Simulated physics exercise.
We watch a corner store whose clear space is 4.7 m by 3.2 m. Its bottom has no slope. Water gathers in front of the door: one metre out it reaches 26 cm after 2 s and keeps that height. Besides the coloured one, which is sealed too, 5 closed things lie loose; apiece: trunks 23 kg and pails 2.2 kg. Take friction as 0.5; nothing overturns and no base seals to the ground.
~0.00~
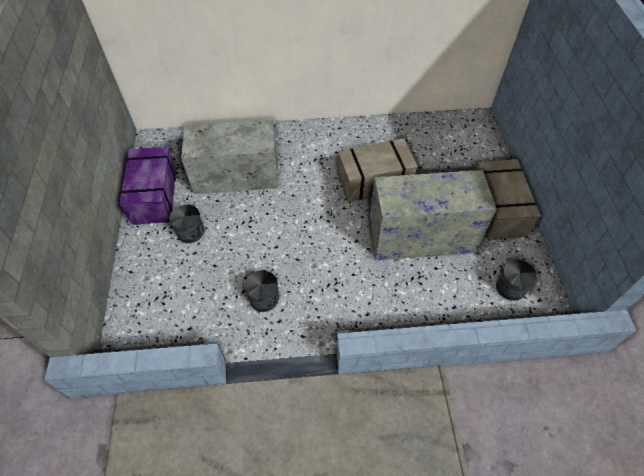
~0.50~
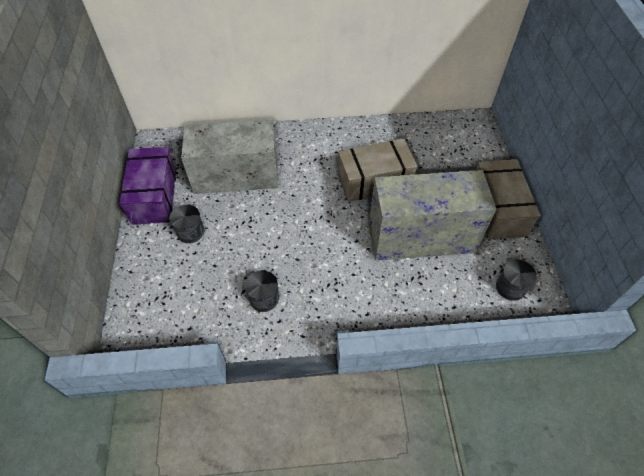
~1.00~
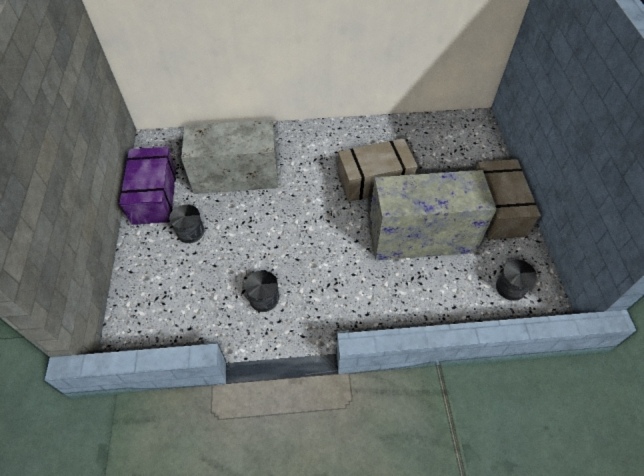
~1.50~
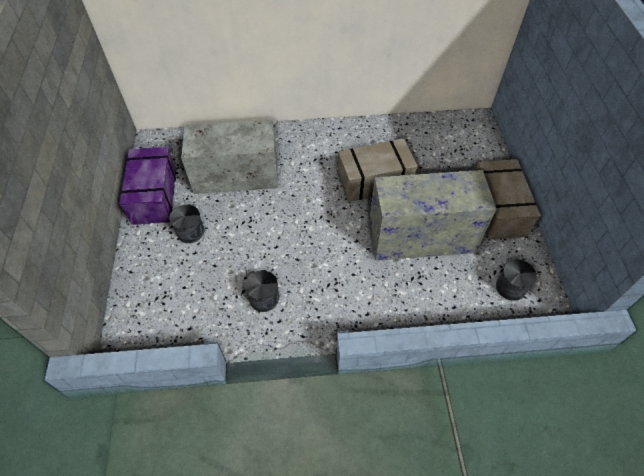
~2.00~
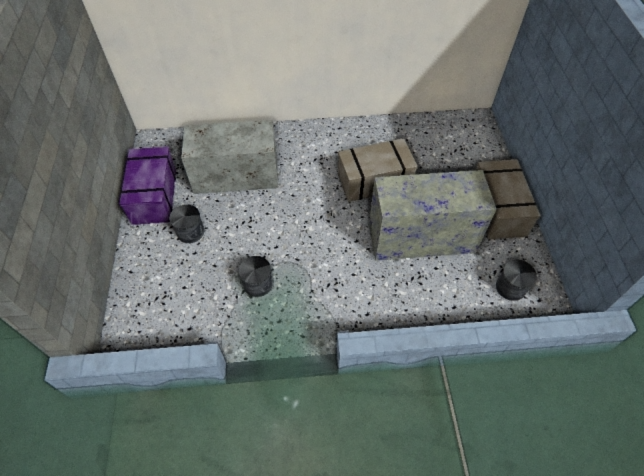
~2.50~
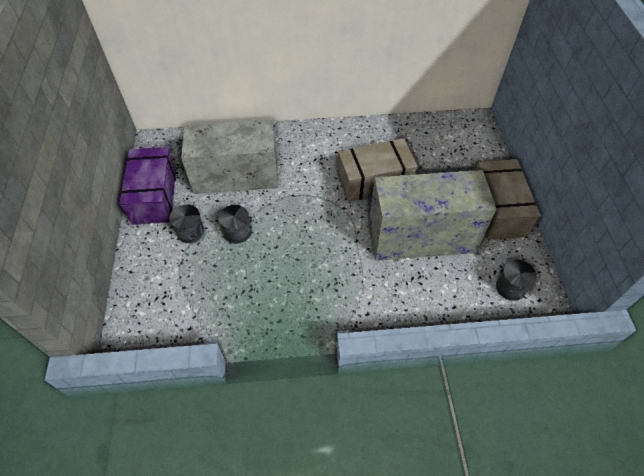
Water rising outside a walled room, entering through the front gap and pushing one dark pail back toward another near a purple trunk.
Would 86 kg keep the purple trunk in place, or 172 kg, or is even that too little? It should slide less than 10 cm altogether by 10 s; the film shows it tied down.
For it, the lower weight is enough.
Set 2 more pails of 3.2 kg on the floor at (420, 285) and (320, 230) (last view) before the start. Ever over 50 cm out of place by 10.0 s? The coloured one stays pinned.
In turn: Under, more.
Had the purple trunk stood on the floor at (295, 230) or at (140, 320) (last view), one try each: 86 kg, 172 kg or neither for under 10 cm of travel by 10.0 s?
In turn: The smaller is enough; either load holds.
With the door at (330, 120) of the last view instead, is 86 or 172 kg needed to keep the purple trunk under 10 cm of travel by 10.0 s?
Then the lower weight is enough.
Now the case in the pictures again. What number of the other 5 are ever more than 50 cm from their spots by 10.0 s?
5 of them.
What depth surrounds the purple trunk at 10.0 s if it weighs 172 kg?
About 14 cm.
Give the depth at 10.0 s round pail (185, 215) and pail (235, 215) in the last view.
Roughly 15 and 16 cm.
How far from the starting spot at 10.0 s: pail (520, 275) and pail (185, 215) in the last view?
In turn: 140 cm, 10 cm.
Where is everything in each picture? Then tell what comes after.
In the first picture, the purple trunk at (145, 174), on the bottom; water covers 0.0 m2; 0 of 6 have shifted.
In the second picture, the purple trunk at (145, 174), on the bottom; 0.0 m2 under water; 0 of 6 have shifted.
In the third picture, the purple trunk at (145, 174) rests on the ground; water covers 0.0 m2; 0 of 6 have shifted.
In the fourth picture, the purple trunk at (145, 174), on the bottom; 0.1 m2 under water; 0 of 6 have shifted.
In the fifth picture, the purple trunk at (145, 174) rests on the ground; 0.8 m2 under water; 1 of 6 have shifted.
In the sixth picture, the purple trunk at (145, 174) rests on the ground; 2.8 m2 under water; 1 of 6 have shifted.
After 3.5 s the purple trunk would be 0 cm from its start with 86 kg and 0 cm from its start with 172 kg; 6 cm of water round it then.
After 4.5 s the purple trunk would be 0 cm from its start with 86 kg and 0 cm from its start with 172 kg; 7 cm of water round it then.
After 7.0 s the purple trunk would be 0 cm from its start with 86 kg and 0 cm from its start with 172 kg; 13 cm of water round it then.
After 10.0 s the purple trunk would be 0 cm from its start with 86 kg and 0 cm from its start with 172 kg; 14 cm of water round it then.
